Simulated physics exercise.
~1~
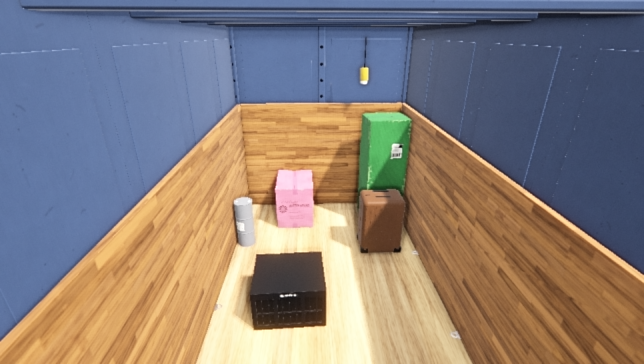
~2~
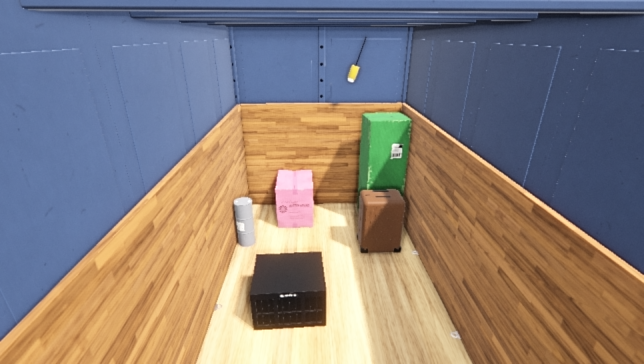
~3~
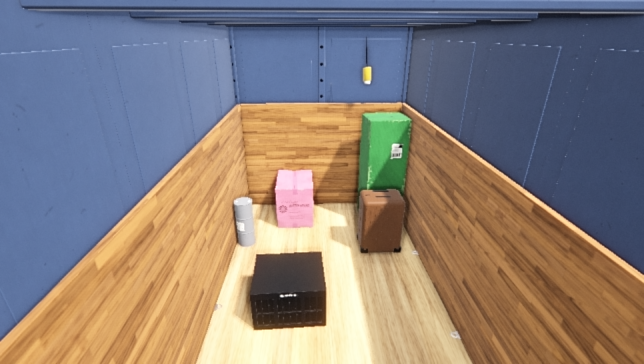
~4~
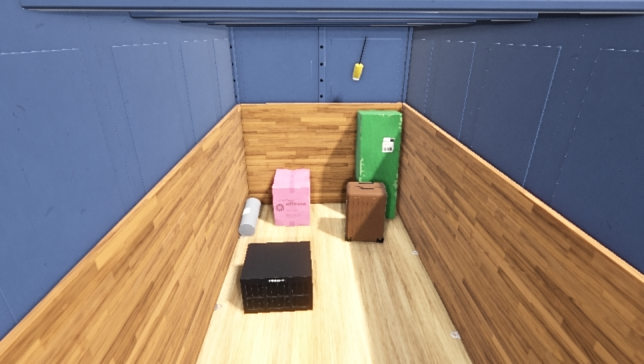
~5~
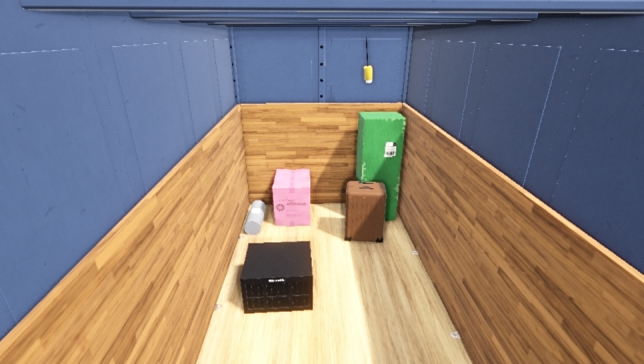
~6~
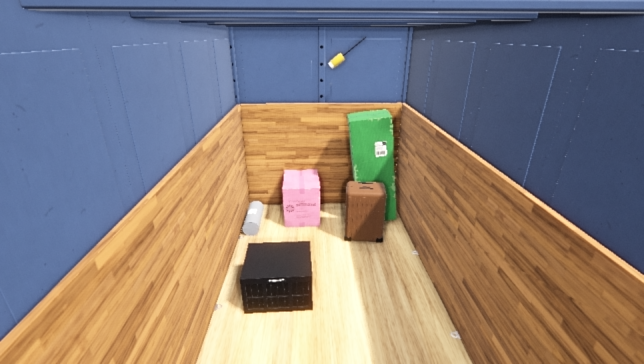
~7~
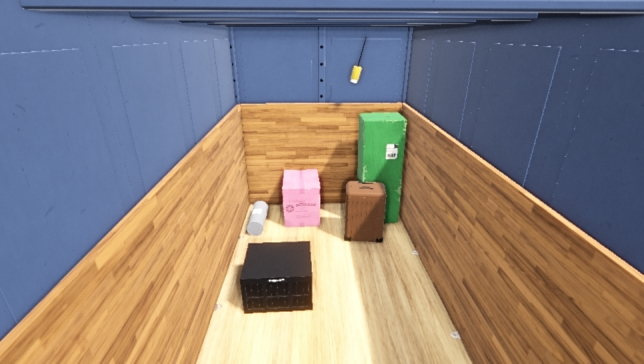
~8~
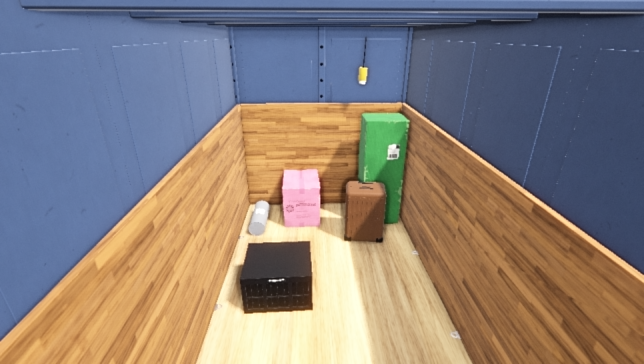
The clip shows the wood-lined back of a van holding a green box, brown case, pink box, black chest and grey canister. The case and chest shift slightly away and left, the canister topples, and the green box leans left, then straightens; the canister ends lying down.
